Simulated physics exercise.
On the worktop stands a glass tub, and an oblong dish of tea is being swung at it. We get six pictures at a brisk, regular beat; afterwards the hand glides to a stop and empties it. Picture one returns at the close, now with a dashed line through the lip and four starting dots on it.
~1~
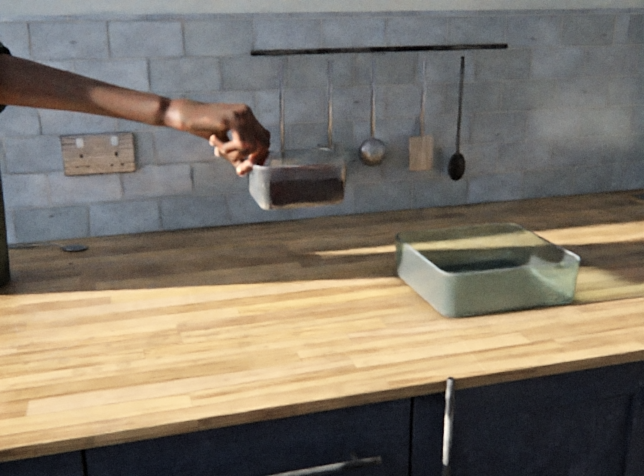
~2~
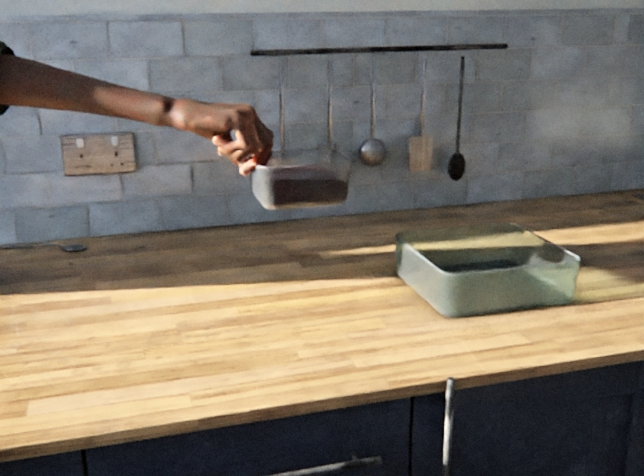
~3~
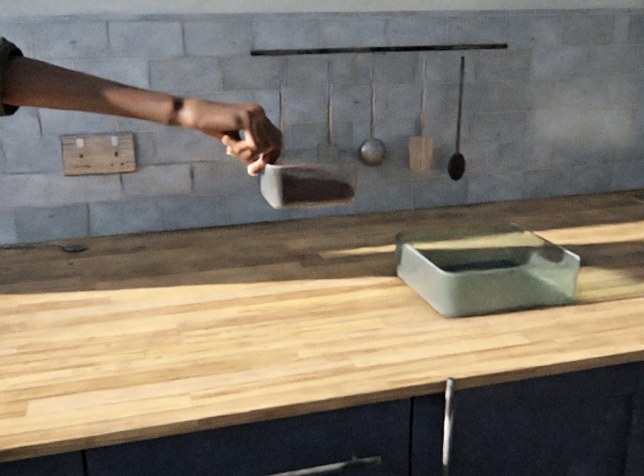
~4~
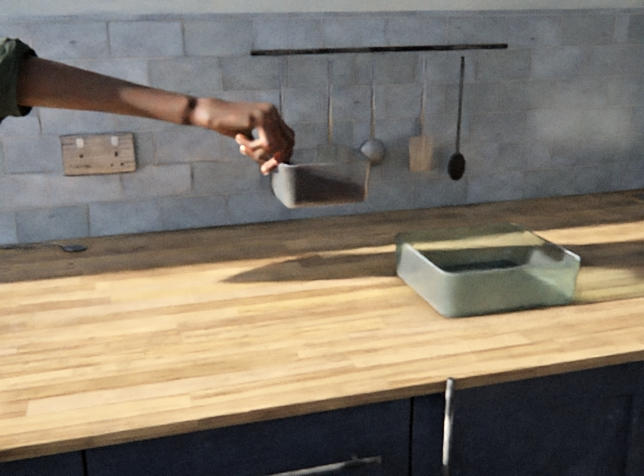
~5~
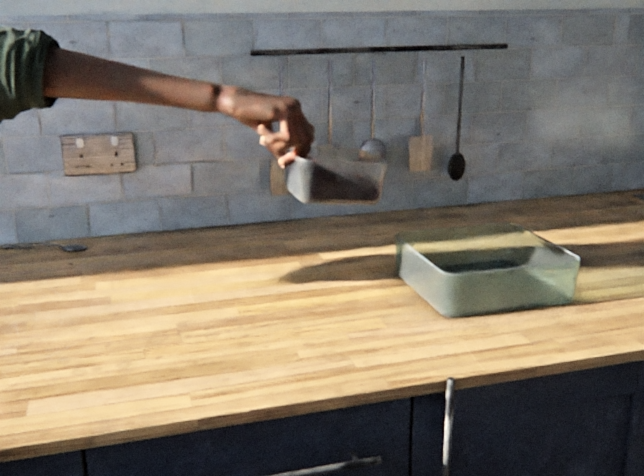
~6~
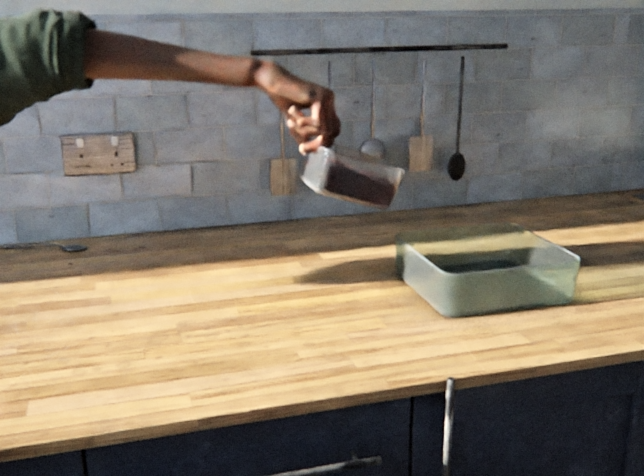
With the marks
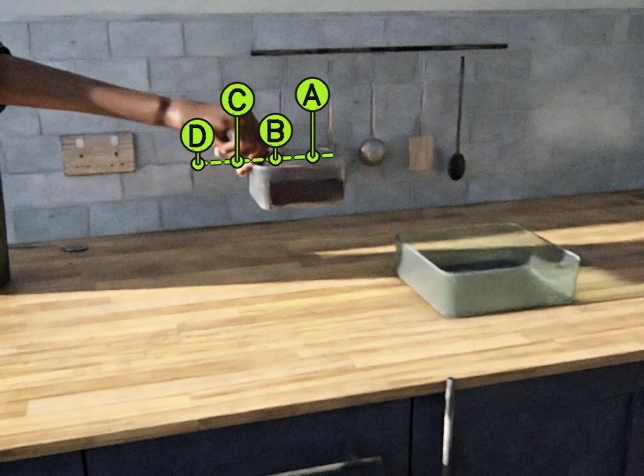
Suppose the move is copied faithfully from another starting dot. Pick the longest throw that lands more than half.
Go for A.
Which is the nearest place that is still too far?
It is B.
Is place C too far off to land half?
Yes, that goes wrong.
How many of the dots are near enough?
One of the four.
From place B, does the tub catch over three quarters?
No, it does not.
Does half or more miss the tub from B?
Yes.
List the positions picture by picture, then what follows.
Upright, lip at (337, 154); tub from (440, 317) to (571, 300); nothing has left yet.
Upright, lip at (340, 154); nothing has left yet.
Upright, lip at (348, 154); nothing has left yet.
Upright, lip at (360, 153); nothing has left yet.
Tipped about 6°, lip at (376, 156); nothing has left yet.
Tipped about 19°, lip at (393, 165); nothing has left yet.
On the marked copy, A at (312, 156); B at (275, 158); C at (237, 161); D at (197, 163).
With A, about 67 % lands in the tub, 21 % falls short and 12 % goes beside or beyond.
With B, about 34 % lands in the tub, 59 % falls short and 7 % goes beside or beyond.
With C, about 0 % lands in the tub, 99 % falls short.
With D, about 0 % lands in the tub, 100 % falls short.
